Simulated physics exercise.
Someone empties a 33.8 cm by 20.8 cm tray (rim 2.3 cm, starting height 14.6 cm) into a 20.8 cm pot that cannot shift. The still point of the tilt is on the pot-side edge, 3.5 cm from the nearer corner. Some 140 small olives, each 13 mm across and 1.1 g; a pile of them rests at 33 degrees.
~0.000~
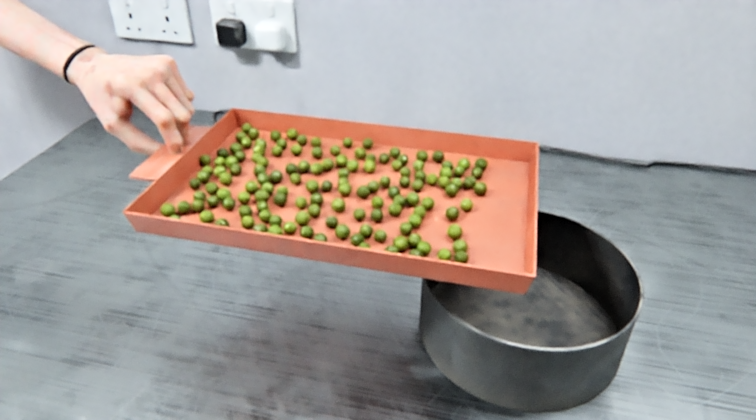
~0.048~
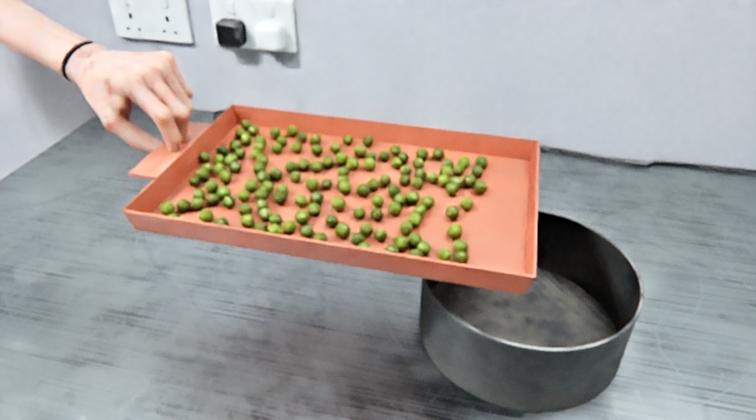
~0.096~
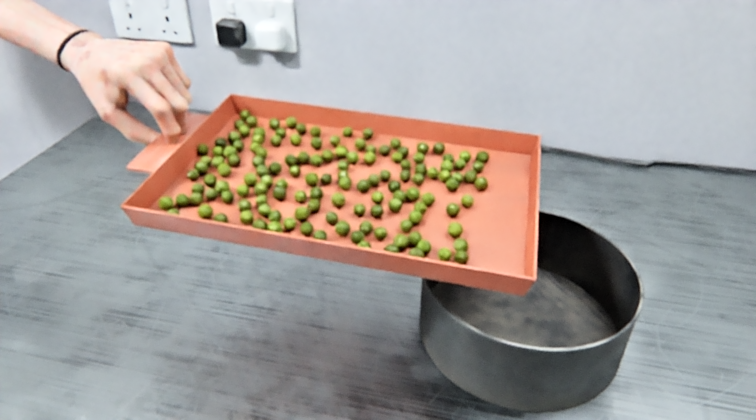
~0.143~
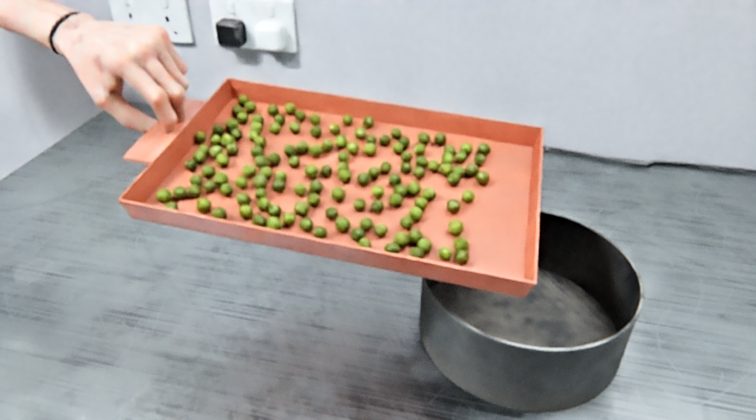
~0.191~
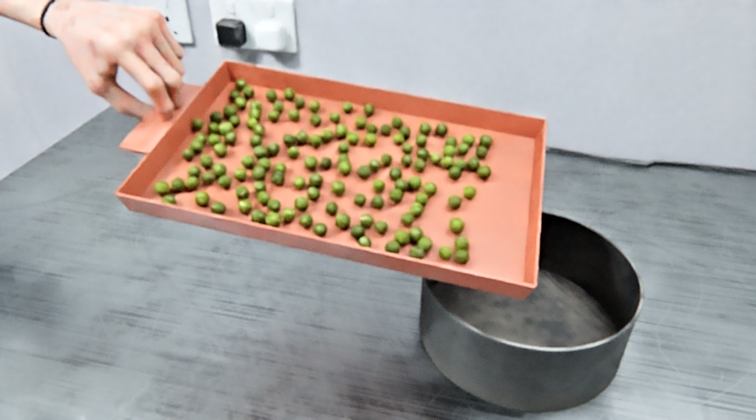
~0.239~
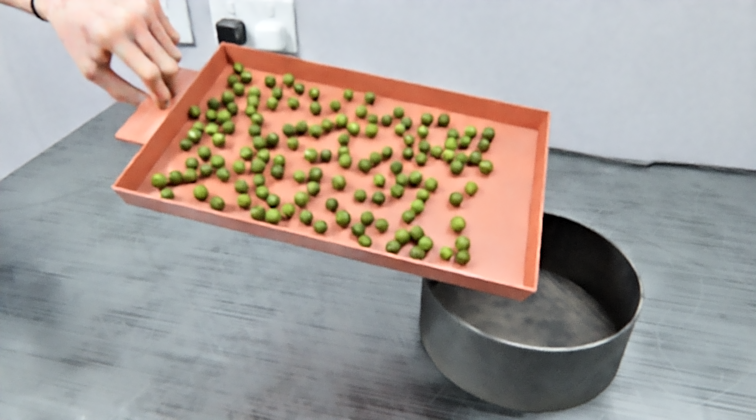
On a grey tabletop, a hand tilts an orange tray of green olives beside a round pot.
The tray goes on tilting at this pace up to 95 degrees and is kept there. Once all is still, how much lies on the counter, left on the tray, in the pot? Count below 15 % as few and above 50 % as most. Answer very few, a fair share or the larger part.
Counter: The larger part, tray: Very few, pot: Very few.
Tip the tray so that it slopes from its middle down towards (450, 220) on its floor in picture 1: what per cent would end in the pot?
Some 65 per cent.
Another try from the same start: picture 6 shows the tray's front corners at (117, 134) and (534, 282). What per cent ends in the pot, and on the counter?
Pot 20, counter 80.
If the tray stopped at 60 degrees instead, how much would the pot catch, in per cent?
Then about 0 per cent.
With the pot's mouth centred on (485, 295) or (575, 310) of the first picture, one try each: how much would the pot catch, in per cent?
About 50 and 30 per cent.
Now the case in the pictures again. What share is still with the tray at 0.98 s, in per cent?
Roughly 95 per cent.
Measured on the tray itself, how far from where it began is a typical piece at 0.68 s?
About 8 cm.
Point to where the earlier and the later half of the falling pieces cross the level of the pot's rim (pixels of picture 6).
First near (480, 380), later near (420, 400).
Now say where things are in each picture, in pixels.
Tray tilt 0 degrees, front corners at (131, 209) and (530, 268); middle of the pieces at (327, 186); pot at (530, 268), in the first picture.
Tray tilt 1 degrees, front corners at (130, 208) and (529, 272); middle of the pieces at (327, 184), in the second picture.
Tray tilt 3 degrees, front corners at (129, 204) and (529, 274), lowest corner right front; middle of the pieces at (327, 179), in the third picture.
Tray tilt 7 degrees, front corners at (126, 197) and (529, 277), lowest corner right front; middle of the pieces at (326, 171), in the fourth picture.
Tray tilt 11 degrees, front corners at (123, 191) and (530, 281), lowest corner right front; middle of the pieces at (326, 163), in the fifth picture.
Tray tilt 15 degrees, front corners at (120, 185) and (530, 284), lowest corner right front; middle of the pieces at (326, 155); pot at (530, 268). The tray's pace is about 85 degrees a second, in the sixth picture.
After 0.68 s, tilt 53 degrees; the tray holds 100 %, the pot 0 %.
Then, at 0.98 s, tilt 79 degrees; the tray holds 95 %, the pot 0 %.
Then, at 1.38 s, tilt 95 degrees; the tray holds 15 %, the pot 0 %.
At rest (2.3 s), counter 100 %, tray 0 %, pot 0 %.
